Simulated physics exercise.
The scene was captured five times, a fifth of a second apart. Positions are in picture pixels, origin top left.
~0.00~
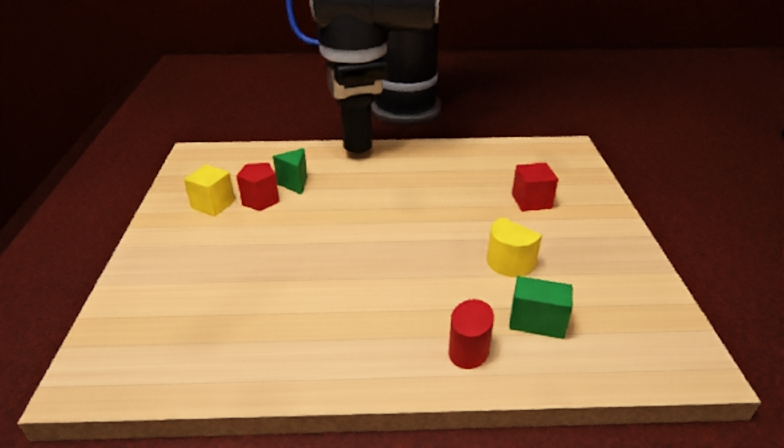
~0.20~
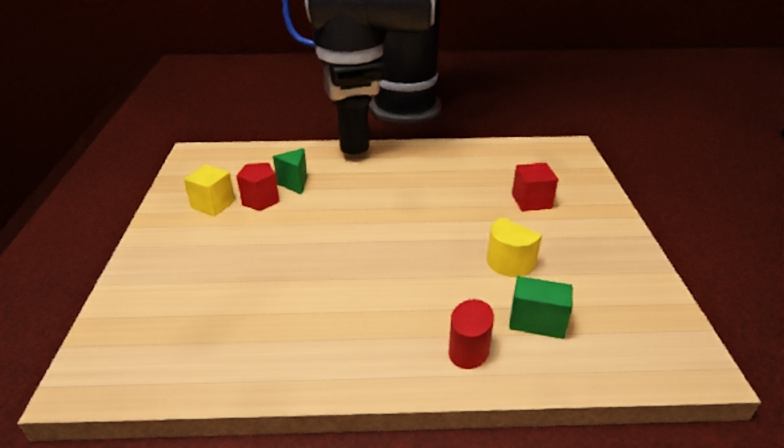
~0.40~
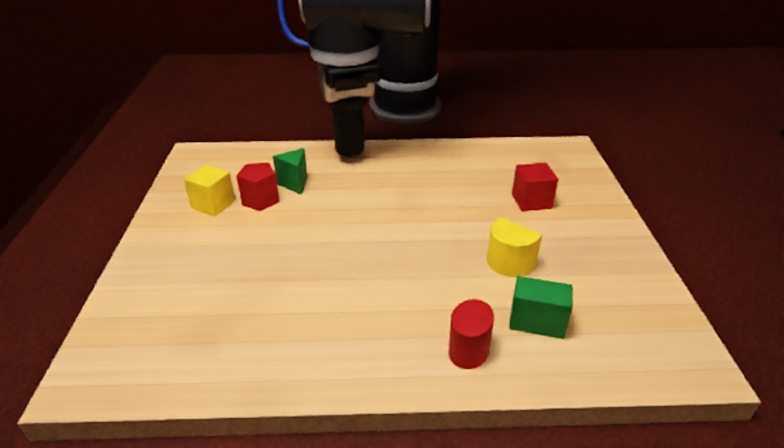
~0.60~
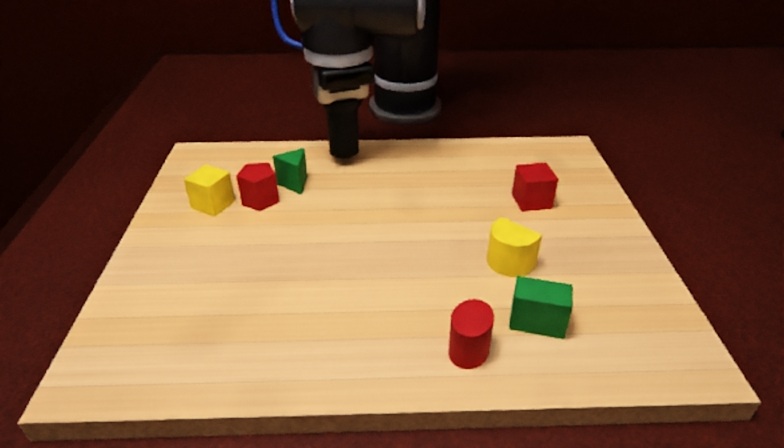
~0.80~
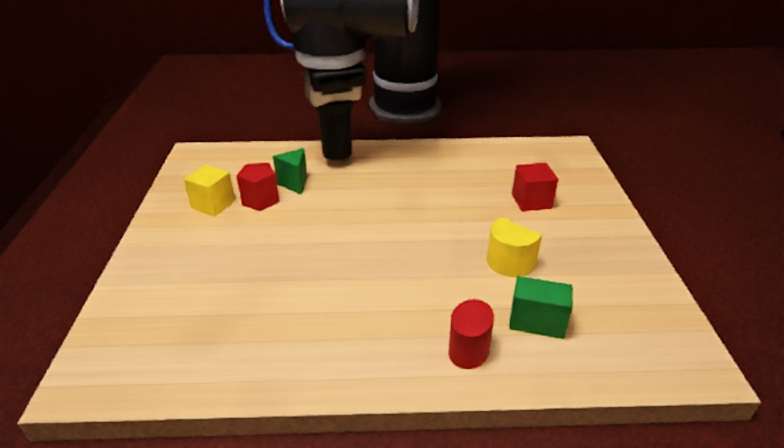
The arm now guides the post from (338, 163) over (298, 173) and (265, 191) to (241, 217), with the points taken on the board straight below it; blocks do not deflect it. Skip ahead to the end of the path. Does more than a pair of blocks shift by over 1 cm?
No.
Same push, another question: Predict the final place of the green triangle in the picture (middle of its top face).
Near (210, 207).
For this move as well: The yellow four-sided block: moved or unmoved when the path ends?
By the end it is where it was.
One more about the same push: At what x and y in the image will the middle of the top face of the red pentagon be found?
Near (186, 222).
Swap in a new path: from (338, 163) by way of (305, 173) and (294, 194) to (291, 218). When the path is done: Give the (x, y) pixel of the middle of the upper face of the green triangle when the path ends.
Final place: (257, 193).
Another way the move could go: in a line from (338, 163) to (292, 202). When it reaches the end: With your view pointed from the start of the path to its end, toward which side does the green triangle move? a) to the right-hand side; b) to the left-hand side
a - to the right-hand side.
What follows on the original path. One third of the way, post at (296, 164); red pentagon at (250, 175); green triangle at (278, 162), turned 15° anticlockwise.
Two thirds of the way, post at (263, 182); red pentagon at (220, 195), turned 40° anticlockwise; green triangle at (239, 181).
At the end, post at (239, 206); yellow four-sided block in place; red pentagon at (186, 222), turned 35° anticlockwise; green triangle at (210, 207).
